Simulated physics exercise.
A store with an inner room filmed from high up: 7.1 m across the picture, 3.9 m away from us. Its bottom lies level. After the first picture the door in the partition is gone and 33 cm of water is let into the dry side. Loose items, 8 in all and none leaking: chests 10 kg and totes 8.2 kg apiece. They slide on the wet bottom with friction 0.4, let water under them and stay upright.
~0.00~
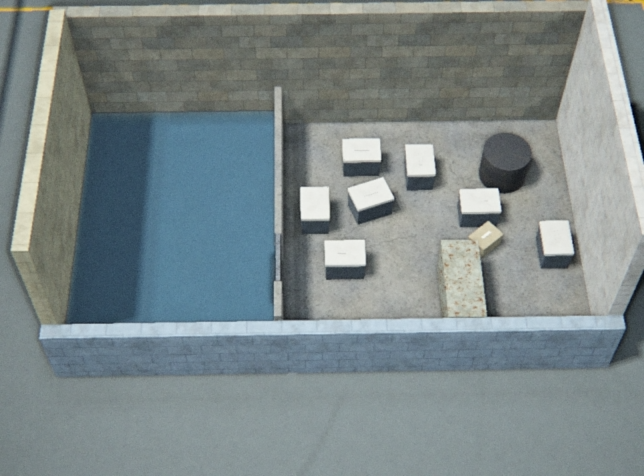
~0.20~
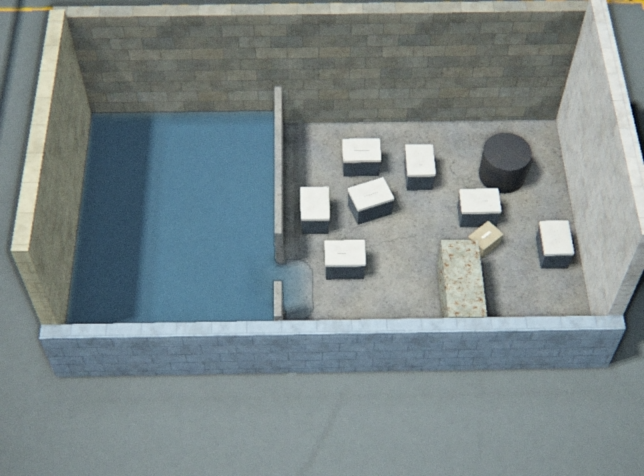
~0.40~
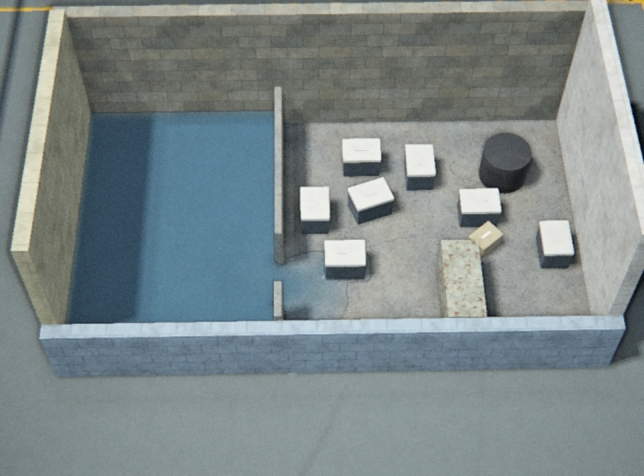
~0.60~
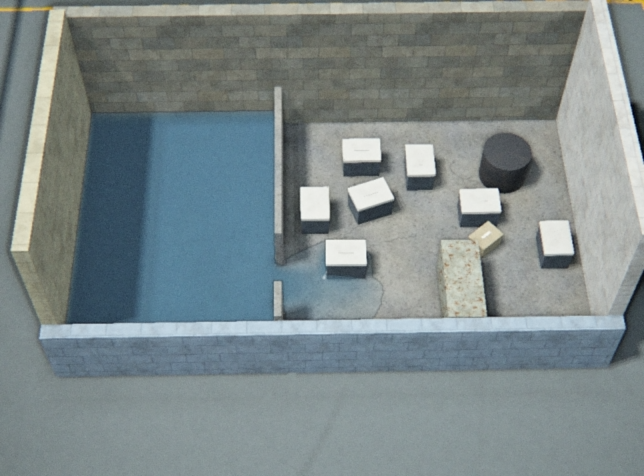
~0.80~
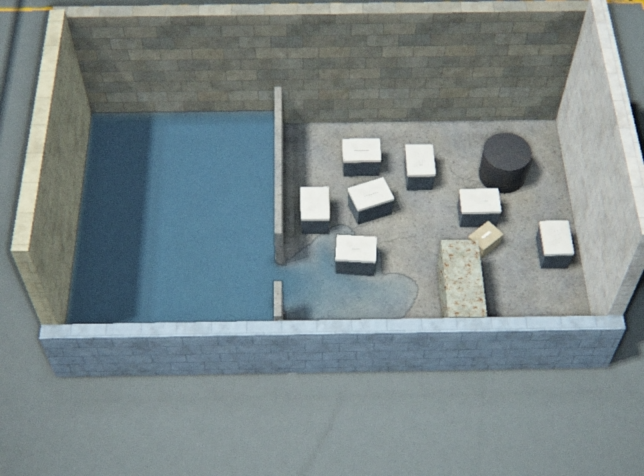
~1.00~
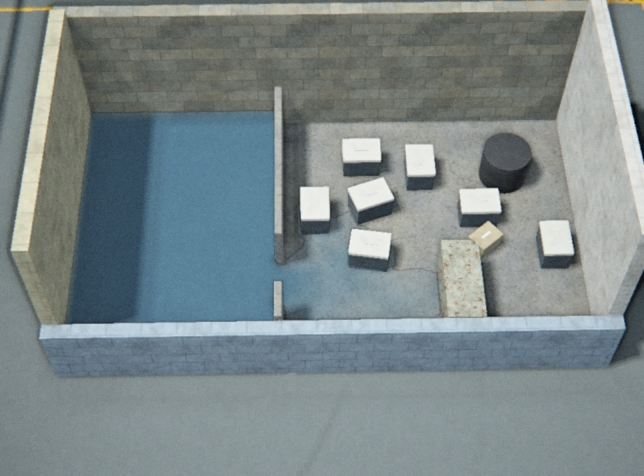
In a walled, roofless storeroom seen from above, blue water fills the left side behind a partition, while pale-topped boxes and a dark round object stand on the dry right side. A gap opens in the partition, and water spreads rightward across the floor, shifting the nearest box slightly right.
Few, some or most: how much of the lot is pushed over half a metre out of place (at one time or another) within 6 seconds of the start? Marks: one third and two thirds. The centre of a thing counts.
Share: Between one and two thirds.
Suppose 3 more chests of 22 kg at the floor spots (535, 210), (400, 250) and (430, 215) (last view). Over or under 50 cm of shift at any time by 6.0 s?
In that order: Short of it, more, over.
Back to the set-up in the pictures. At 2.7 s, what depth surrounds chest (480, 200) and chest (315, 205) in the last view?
About 3 and 1 cm.
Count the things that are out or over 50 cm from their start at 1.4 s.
I count 1.
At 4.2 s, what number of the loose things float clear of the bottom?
2 of them.
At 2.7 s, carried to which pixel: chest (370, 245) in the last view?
Near (456, 181).
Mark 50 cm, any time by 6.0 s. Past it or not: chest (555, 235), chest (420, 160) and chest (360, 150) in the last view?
In that order: Over, more, under.
After 1.4 s 1 of 8 are over 50 cm from their spots; 0 afloat.
After 2.7 s 1 of 8 are over 50 cm from their spots; 0 afloat.
After 4.2 s 2 of 8 are over 50 cm from their spots; 2 afloat.
After 6.0 s 5 of 8 are over 50 cm from their spots, and 5 have been at some point; 3 afloat.
